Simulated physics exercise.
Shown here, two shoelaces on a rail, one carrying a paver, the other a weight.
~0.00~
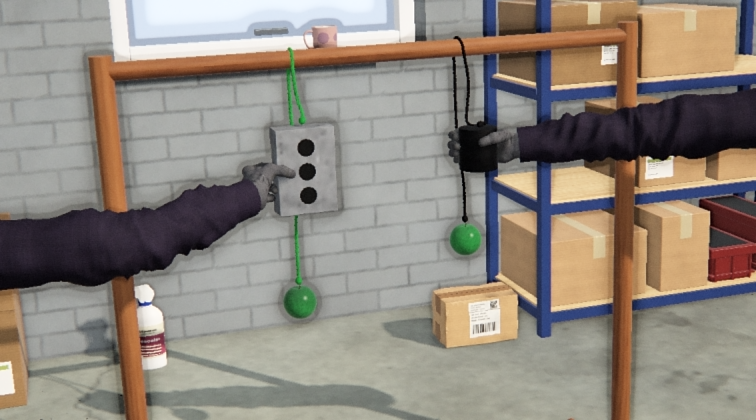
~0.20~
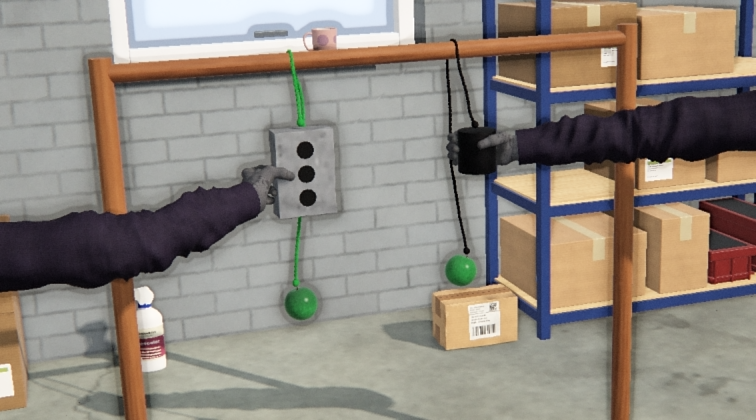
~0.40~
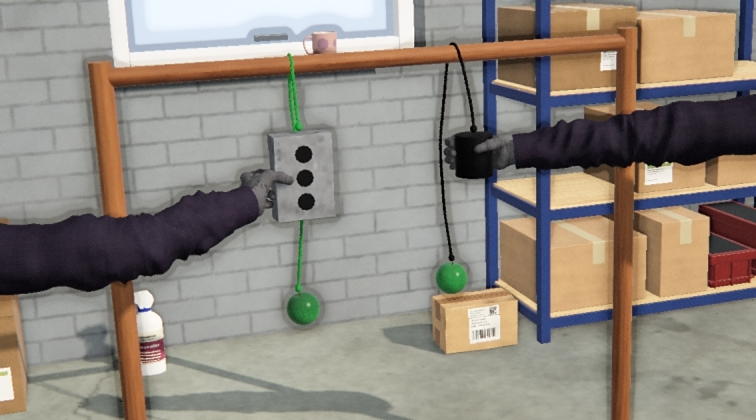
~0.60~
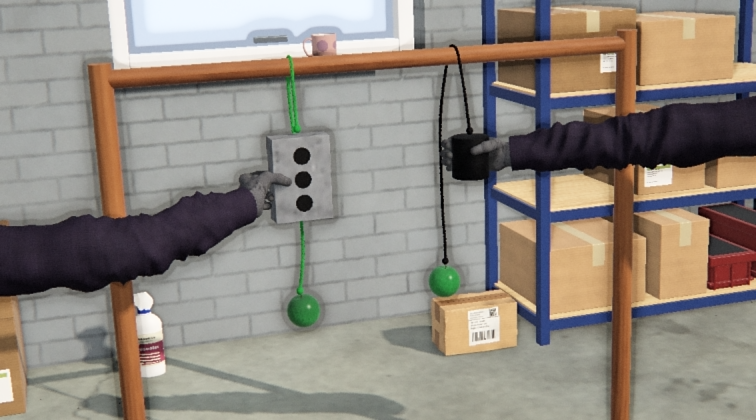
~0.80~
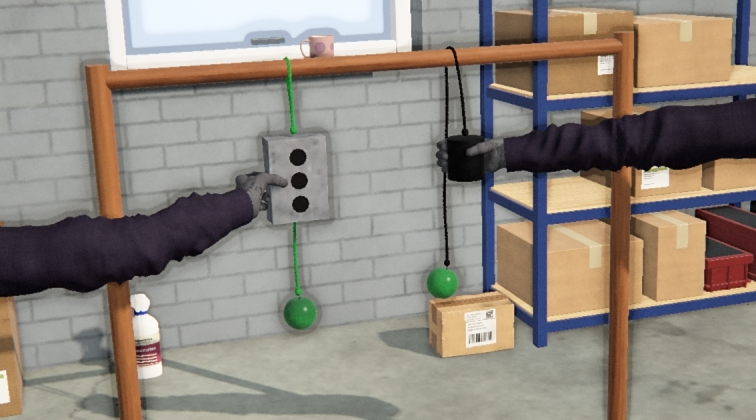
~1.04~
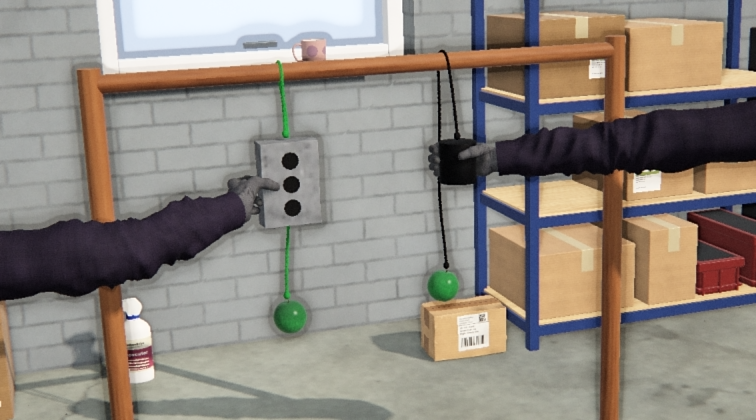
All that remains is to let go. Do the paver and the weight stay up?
The paver pulls its rope through and the weight runs down to the floor.
By 1.48 s, paver dropping near (296, 339); weight dropping near (458, 376).
By 1.80 s, paver on the floor; weight on the floor.
When it is over, paver on the floor; weight on the floor. The paver runs down to the floor and the weight drops.
